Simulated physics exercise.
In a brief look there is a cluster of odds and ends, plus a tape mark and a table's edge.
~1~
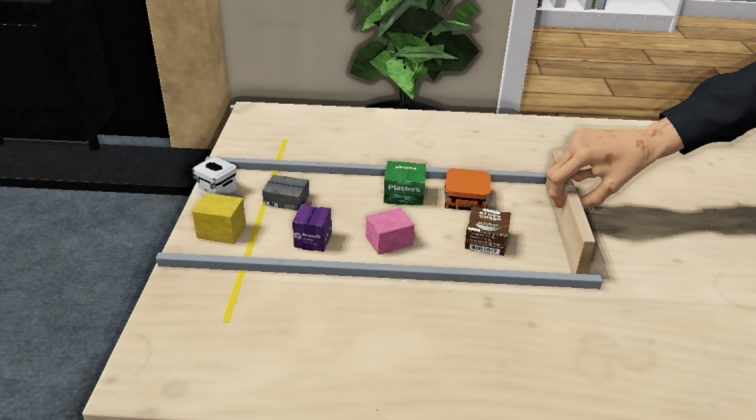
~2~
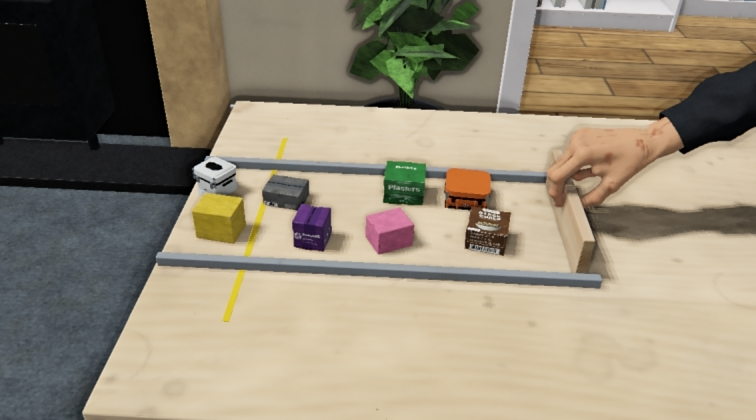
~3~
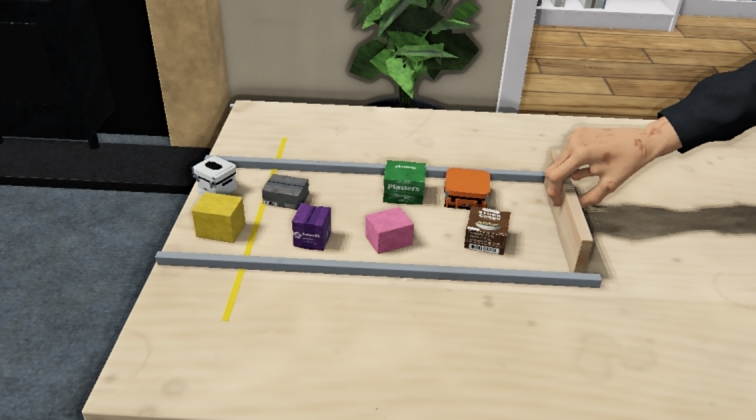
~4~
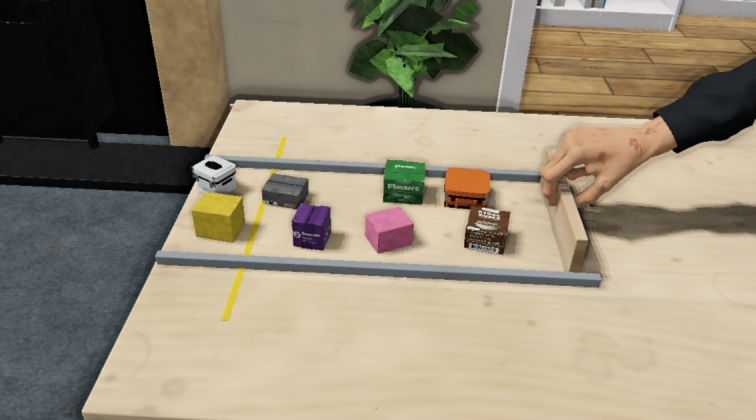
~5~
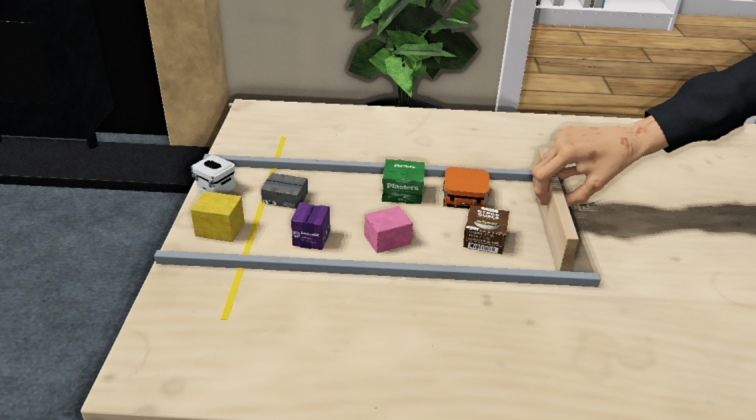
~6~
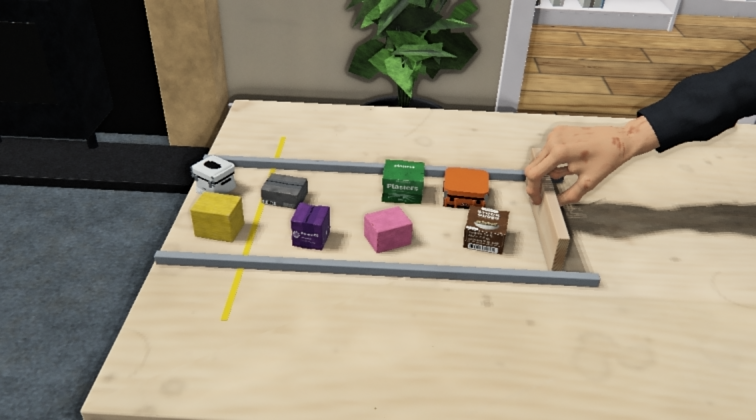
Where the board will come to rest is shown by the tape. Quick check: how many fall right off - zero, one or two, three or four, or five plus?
Once the board stops, three or four are missing from the table.
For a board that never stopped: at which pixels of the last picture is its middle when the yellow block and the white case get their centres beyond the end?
Approx. (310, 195) for the first, approx. (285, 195) for the second.
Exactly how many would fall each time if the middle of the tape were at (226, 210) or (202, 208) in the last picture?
Floor count: 6; 6.
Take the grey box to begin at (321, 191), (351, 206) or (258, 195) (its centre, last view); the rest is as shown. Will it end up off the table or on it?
Place by place: It is pushed off, it is safe, it is safe.
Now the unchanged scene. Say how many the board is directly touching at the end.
It's 2.
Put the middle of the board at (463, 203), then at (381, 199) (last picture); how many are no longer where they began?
At that stage 3; at the next, 6.
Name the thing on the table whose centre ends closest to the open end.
Green box.
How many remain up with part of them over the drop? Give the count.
Expected count: 2.
Early on, none off yet; white case at rest near (215, 178); yellow block at rest near (218, 217); grey box at rest near (285, 191).
A while later, none off yet; white case at rest near (214, 178); yellow block moving near (211, 216); grey box travelled about its own width near (242, 197).
Finally, the number that fall off is three or four; lost, purple box, yellow block and white case.
